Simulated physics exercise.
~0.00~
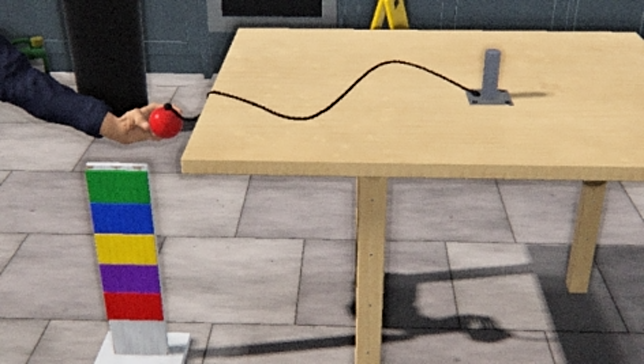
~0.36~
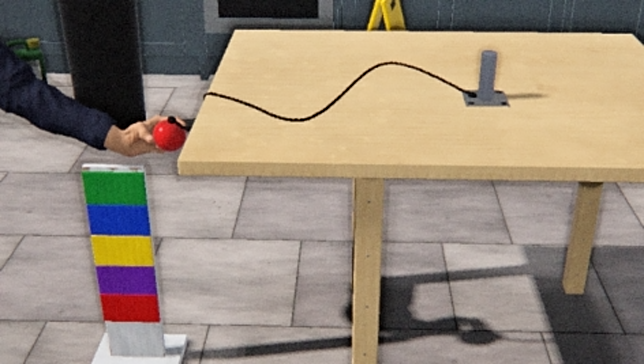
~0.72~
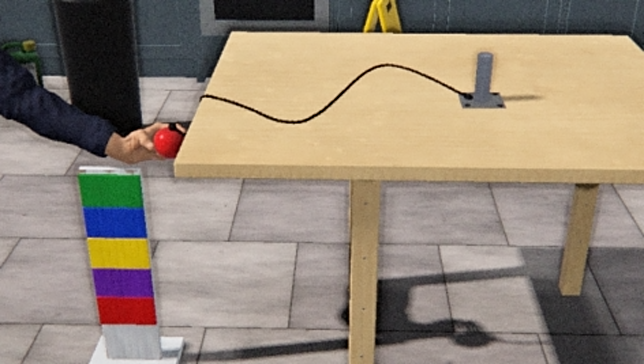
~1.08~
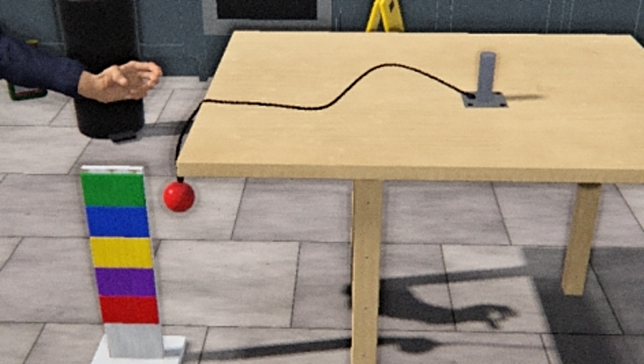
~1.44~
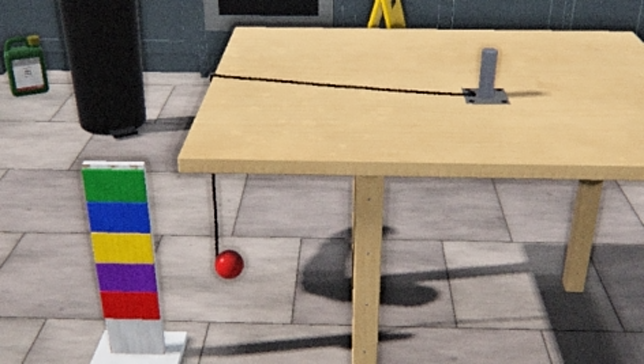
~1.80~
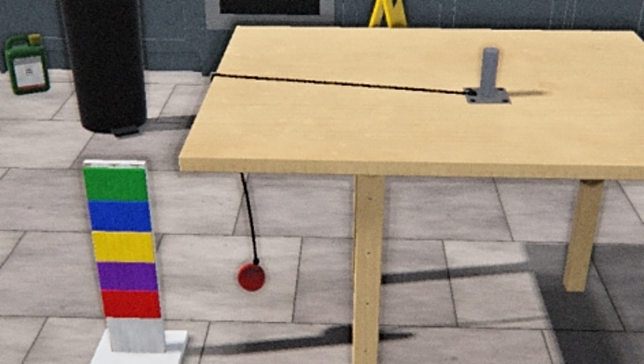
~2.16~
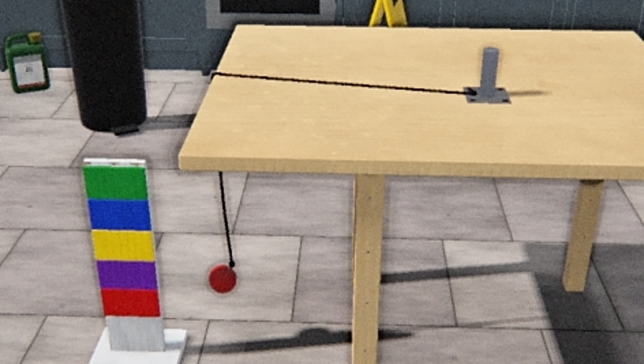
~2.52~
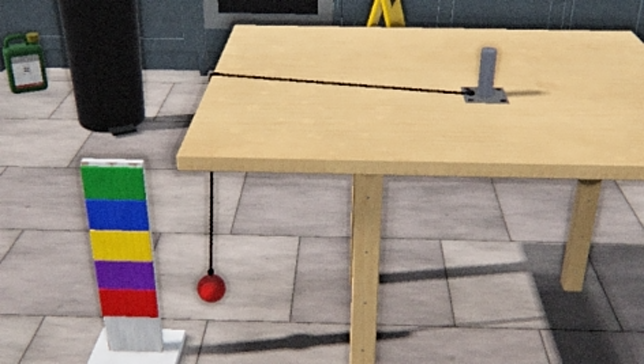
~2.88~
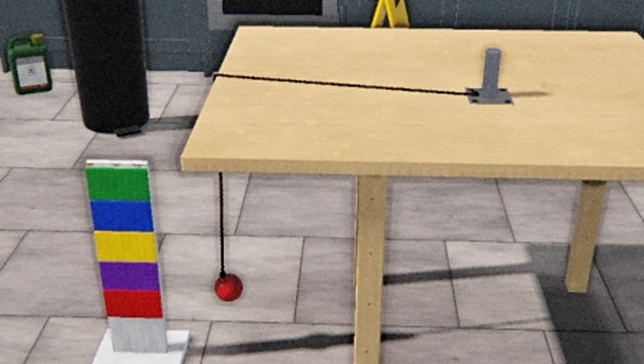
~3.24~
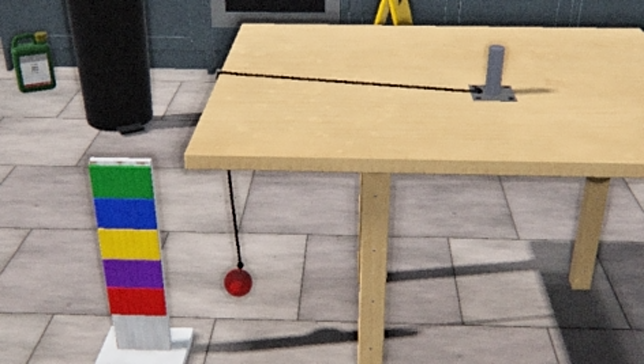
The clip opens with a hand holding a round red object off the left end of a wooden table, its dark cord winding back to a post on a plate. Below stands an upright board with green, blue, yellow, purple and red bands. The hand shifts slightly right, then lets go and draws back as the object drops. The cord pulls straight across the tabletop, and the object swings right beneath the edge, then back left. It drifts a little right again and ends hanging on the cord, its middle level with the red band.
